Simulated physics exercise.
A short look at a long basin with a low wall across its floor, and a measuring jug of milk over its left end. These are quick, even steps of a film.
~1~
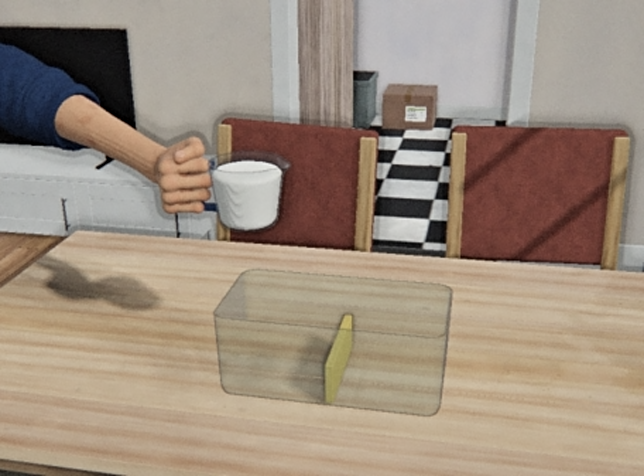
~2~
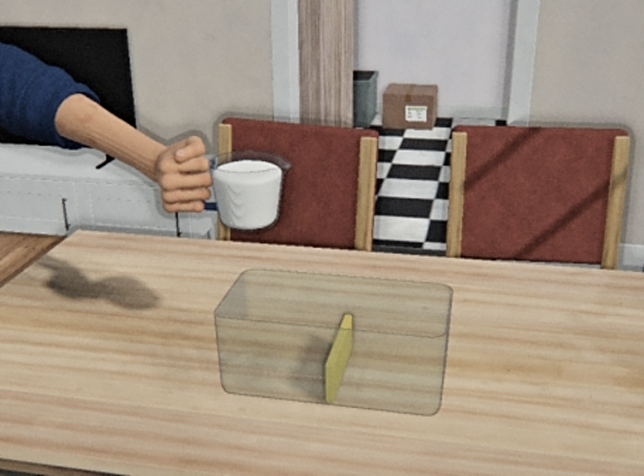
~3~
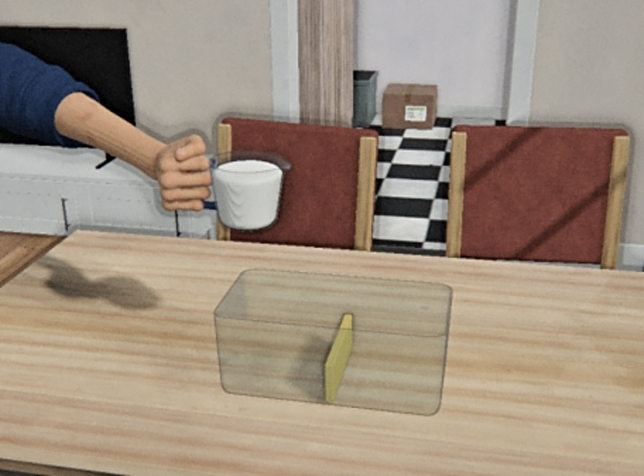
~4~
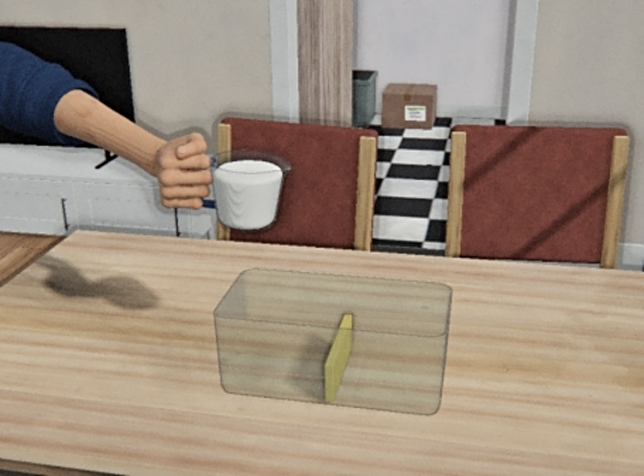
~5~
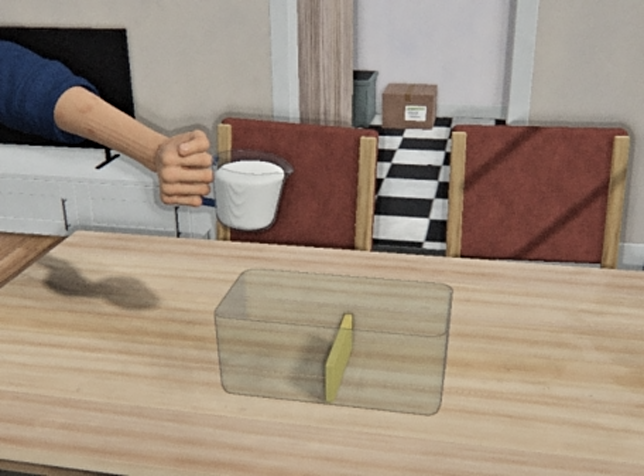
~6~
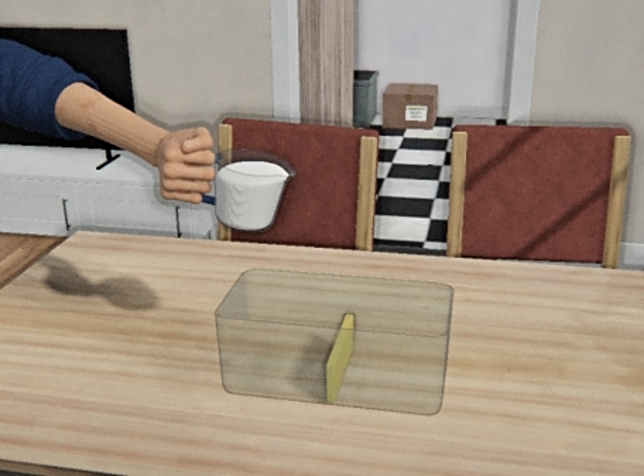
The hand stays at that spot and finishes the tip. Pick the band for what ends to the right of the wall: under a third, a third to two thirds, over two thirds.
In the end between a third and two thirds is right of the wall.
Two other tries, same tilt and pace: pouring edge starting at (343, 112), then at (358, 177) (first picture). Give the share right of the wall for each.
First some 90, then 95 per cent.
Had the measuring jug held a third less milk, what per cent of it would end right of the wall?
Close to 15 per cent.
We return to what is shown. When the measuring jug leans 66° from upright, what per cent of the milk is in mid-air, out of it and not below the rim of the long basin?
Roughly 25 in a hundred.
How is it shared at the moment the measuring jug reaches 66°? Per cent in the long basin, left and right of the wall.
Left about 5, right about 10.
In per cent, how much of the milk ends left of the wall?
Near 50 %.
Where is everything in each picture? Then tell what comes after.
In the first frame, it leans 0°; its right rim is at (290, 166); the milk meets the walls at (215, 168) and (282, 172); the long basin's rim runs from (229, 292) to (449, 312); the wall's top is at (339, 340).
In the second frame, it leans 0°; its right rim is at (291, 165); the milk meets the walls at (216, 168) and (282, 172).
In the third frame, it leans 2°; its right rim is at (291, 166); the milk meets the walls at (216, 167) and (282, 172).
In the fourth frame, it leans 4°; its right rim is at (292, 168); the milk meets the walls at (216, 168) and (283, 172).
In the fifth frame, it leans 7°; its right rim is at (293, 171); the milk meets the walls at (218, 168) and (285, 173).
In the sixth frame, it leans 11°; its right rim is at (296, 174); the milk meets the walls at (220, 169) and (288, 174).
A moment on, the measuring jug is tipped part way and 66 per cent is still to pour, 3 is left of the wall and 8 right of it.
Next, the measuring jug is tipped right over and 8 per cent is still to pour, 30 is left of the wall and 49 right of it.
Then the measuring jug is tipped right over and 0 per cent is still to pour, 49 is left of the wall and 50 right of it.
Later the measuring jug is tipped right over and 0 per cent is still to pour, 49 is left of the wall and 50 right of it.
At rest 49 per cent lies left of the wall, 50 right of it and 1 outside.
